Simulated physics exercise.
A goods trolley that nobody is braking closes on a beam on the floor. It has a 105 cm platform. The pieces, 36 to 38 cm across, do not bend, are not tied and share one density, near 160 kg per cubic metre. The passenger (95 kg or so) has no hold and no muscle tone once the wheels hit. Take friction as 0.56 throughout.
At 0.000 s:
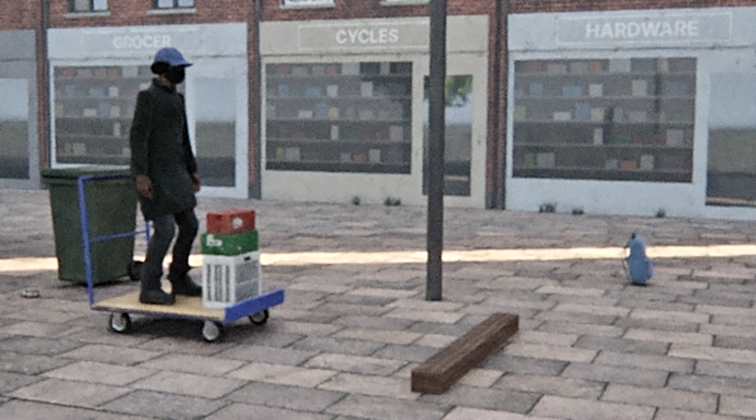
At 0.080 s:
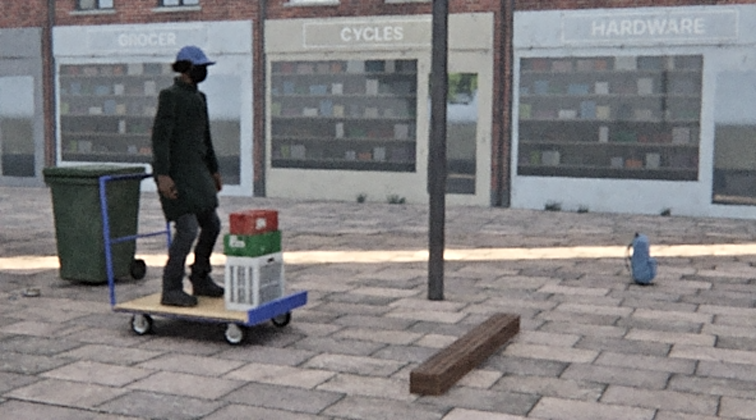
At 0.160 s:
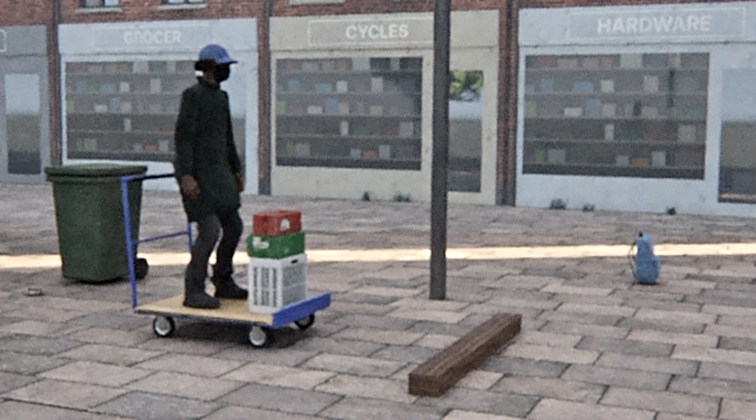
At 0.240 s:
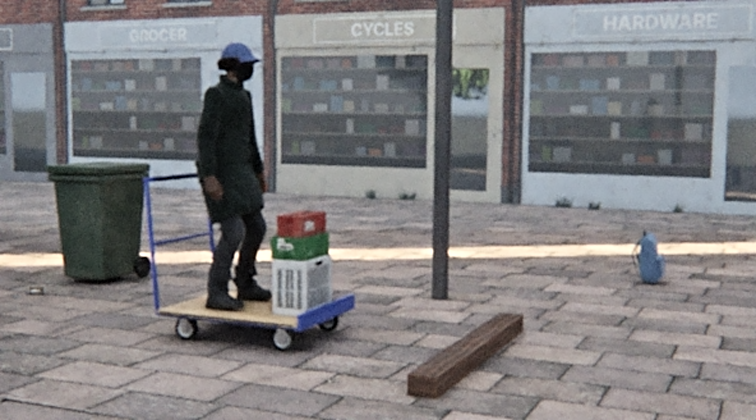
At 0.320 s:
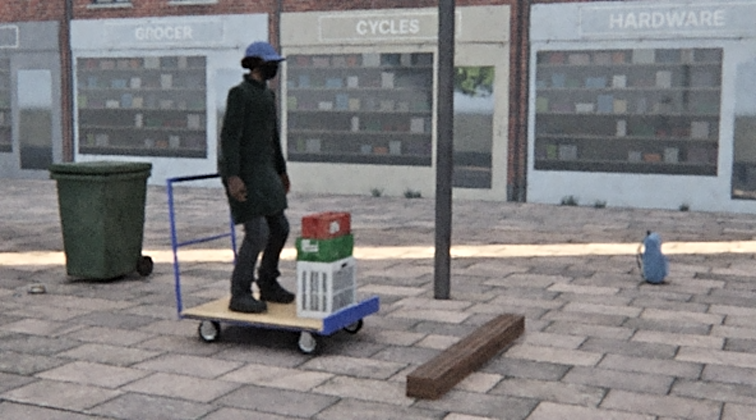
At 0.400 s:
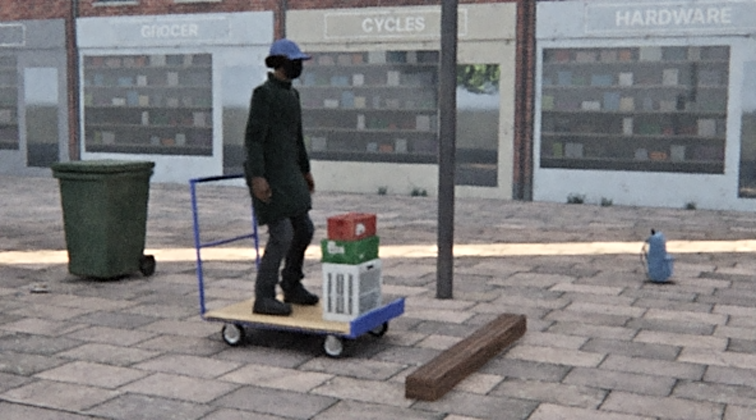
A person in a blue cap rides a trolley with stacked crates rightward across the paving.
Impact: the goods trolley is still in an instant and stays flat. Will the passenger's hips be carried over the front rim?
The passenger's hips end beyond the front rim.
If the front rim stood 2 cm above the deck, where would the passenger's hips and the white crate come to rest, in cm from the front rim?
Then hips 140 past, white 70 past.
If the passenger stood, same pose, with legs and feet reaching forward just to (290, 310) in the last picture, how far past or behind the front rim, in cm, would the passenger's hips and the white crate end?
In that case hips 70 past, white 20 past.
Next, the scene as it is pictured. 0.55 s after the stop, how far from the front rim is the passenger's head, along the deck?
About 60 cm past the rim.
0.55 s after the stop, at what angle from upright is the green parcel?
About 170°.
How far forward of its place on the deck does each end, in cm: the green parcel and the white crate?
Green 155, white 70.
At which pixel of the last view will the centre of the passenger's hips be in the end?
Around (656, 361).
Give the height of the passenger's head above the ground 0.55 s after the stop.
About 60 cm.
Impact comes at 0.68 s.
After 0.93 s the passenger's hips are 32 cm behind the rim, near (429, 208) in the last picture's view.
After 1.23 s the passenger's hips are 9 cm behind the rim, near (462, 240) in the last picture's view.
After 1.68 s the passenger's hips are 40 cm past the rim, near (543, 231) in the last picture's view.
Final state at 4.6 s, past the rim, green parcel, red carton, white crate and the passenger's hips; nothing is left behind it.
